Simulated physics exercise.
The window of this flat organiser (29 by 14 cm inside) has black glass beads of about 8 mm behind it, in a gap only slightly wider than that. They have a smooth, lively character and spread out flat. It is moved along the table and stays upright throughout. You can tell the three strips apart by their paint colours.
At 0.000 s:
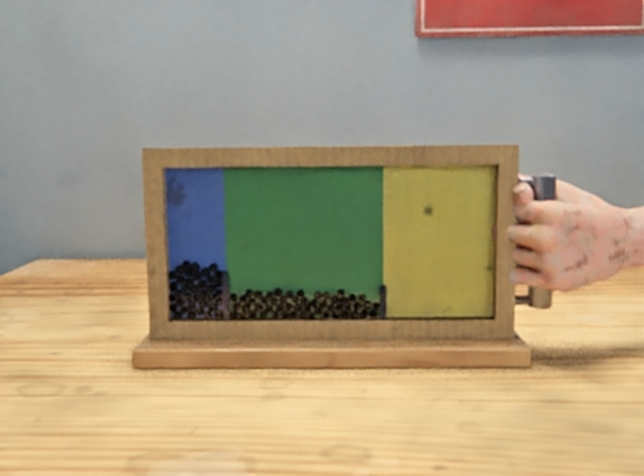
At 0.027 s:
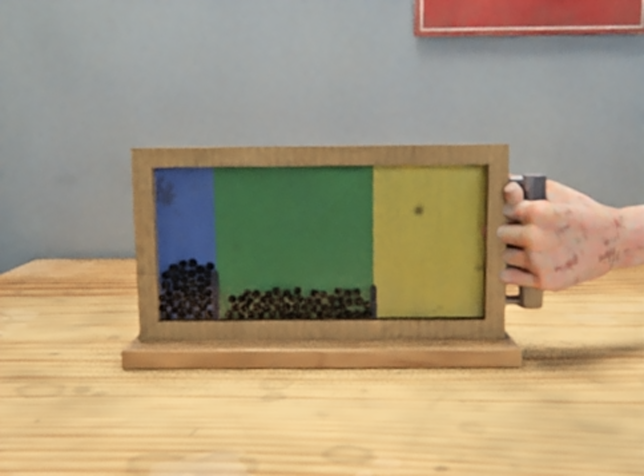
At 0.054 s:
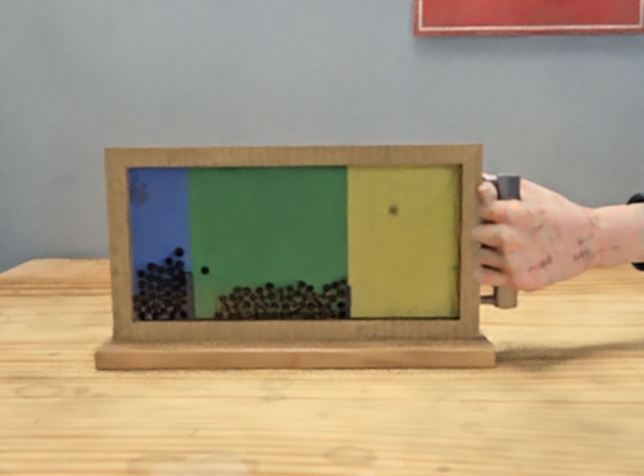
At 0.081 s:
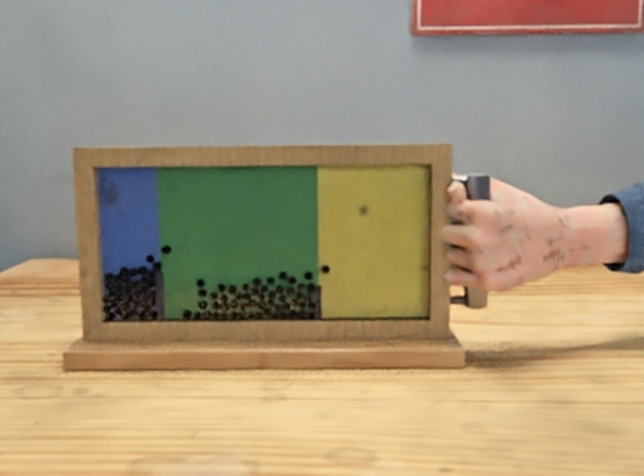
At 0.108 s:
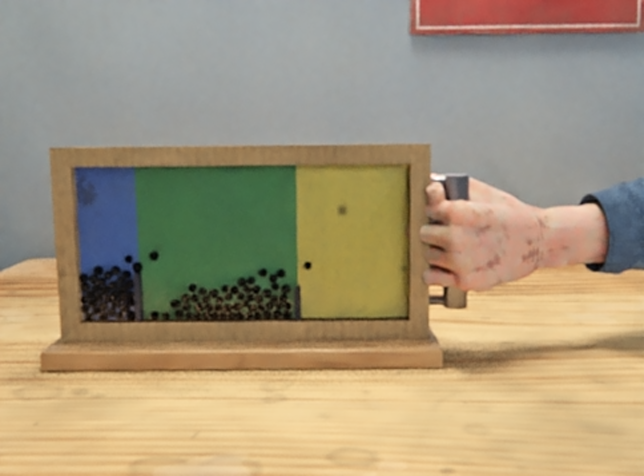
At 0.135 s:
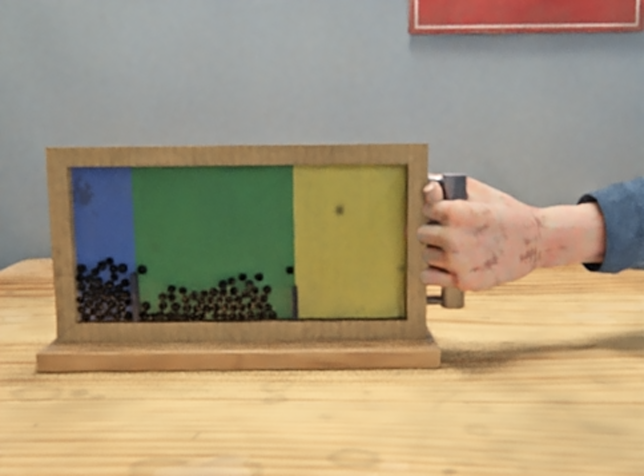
A hand gripping the handle slid a wooden box with blue, green and yellow strips to the left across a table, while the small black beads inside shifted and a few hopped above the pile.
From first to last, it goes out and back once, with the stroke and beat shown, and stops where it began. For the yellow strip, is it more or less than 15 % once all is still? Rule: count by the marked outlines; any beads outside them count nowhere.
Yellow: Less than 15 %.
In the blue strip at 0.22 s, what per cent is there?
About 45 percent of the load.
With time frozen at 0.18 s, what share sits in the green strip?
Share: Near 60 per cent.
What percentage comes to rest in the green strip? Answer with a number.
Near 60 in a hundred, I'd say.
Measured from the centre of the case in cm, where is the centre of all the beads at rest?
Offset approx. 4 cm left, 5 cm below.
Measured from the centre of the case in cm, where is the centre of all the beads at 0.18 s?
Offset approx. 8 cm left, 4 cm below.
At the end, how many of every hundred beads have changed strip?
Moved: Close to 10 %.
After 0.18 s, it is 5 cm to the left; the beads' middle is 8 cm left of and 4 cm below the centre; blue 40 %, green 60 %.
After 0.22 s, it is 1 cm to the left; the beads' middle is 8 cm left of and 4 cm below the centre; blue 45 %, green 55 %.
After 0.25 s, it is at its start; the beads' middle is 7 cm left of and 4 cm below the centre; blue 45 %, green 55 %.
At rest by 1.7 s, it is at its start; blue 35 %, green 60 %, yellow 5 %.
